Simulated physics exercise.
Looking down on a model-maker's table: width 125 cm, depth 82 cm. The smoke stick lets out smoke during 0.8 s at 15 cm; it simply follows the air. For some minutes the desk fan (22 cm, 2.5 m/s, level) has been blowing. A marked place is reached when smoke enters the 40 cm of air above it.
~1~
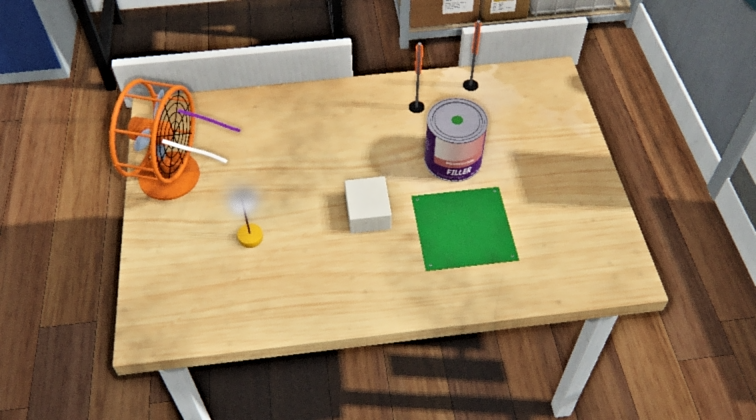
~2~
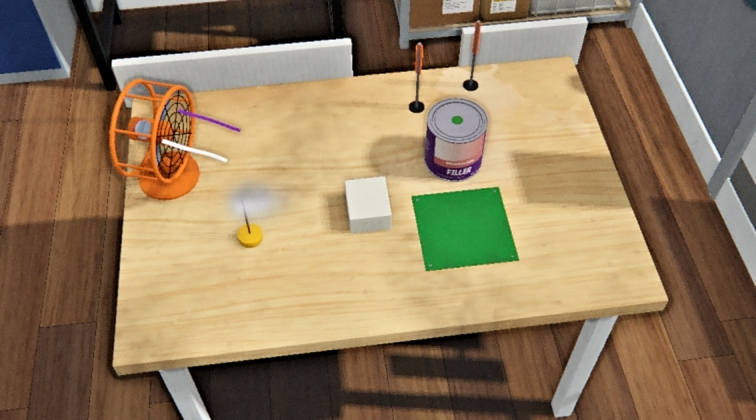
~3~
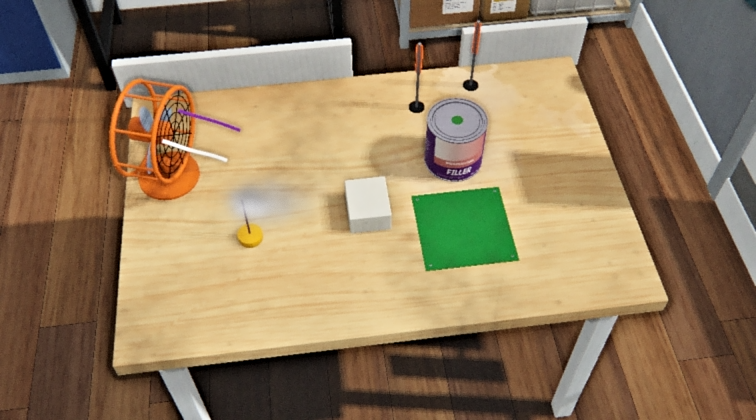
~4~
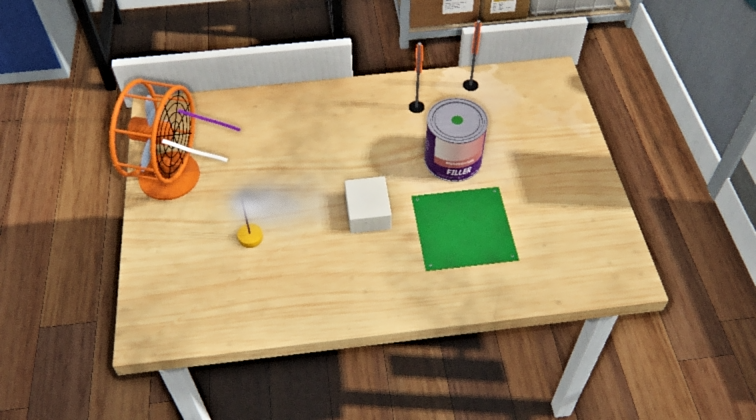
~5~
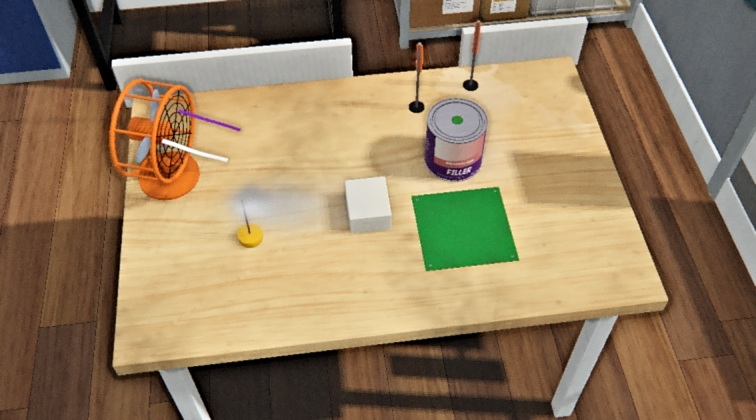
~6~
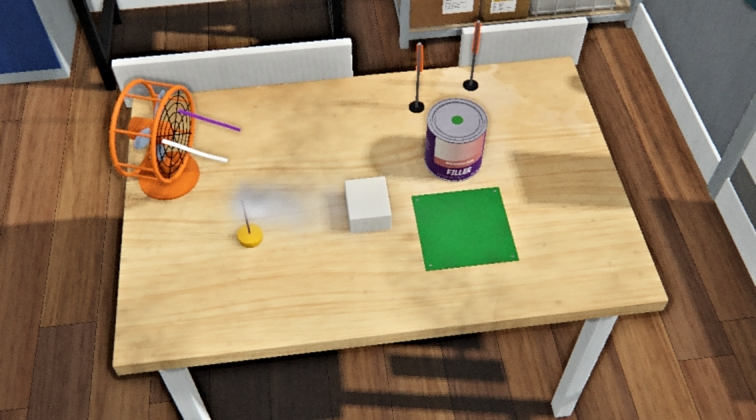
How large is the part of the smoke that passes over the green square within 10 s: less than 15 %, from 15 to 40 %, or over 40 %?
The share reaching it is above 40 %.
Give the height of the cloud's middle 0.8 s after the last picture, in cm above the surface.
Roughly 12 cm up.
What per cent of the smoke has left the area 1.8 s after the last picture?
Near 70 %.
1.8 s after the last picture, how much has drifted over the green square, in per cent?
Near 80 %.
Then, 0.8 s after the last picture, 57 % has passed over the green square; 9 % has left the area, and the middle of the rest is near (483, 247).
Then, 1.8 s after the last picture, 75 % has passed over the green square; 70 % has left the area, and the middle of the rest is near (654, 337).
Then, 3.8 s after the last picture, 76 % has passed over the green square; 98 % has left the area.
Then, 9.8 s after the last picture, 76 % has passed over the green square; 100 % has left the area.
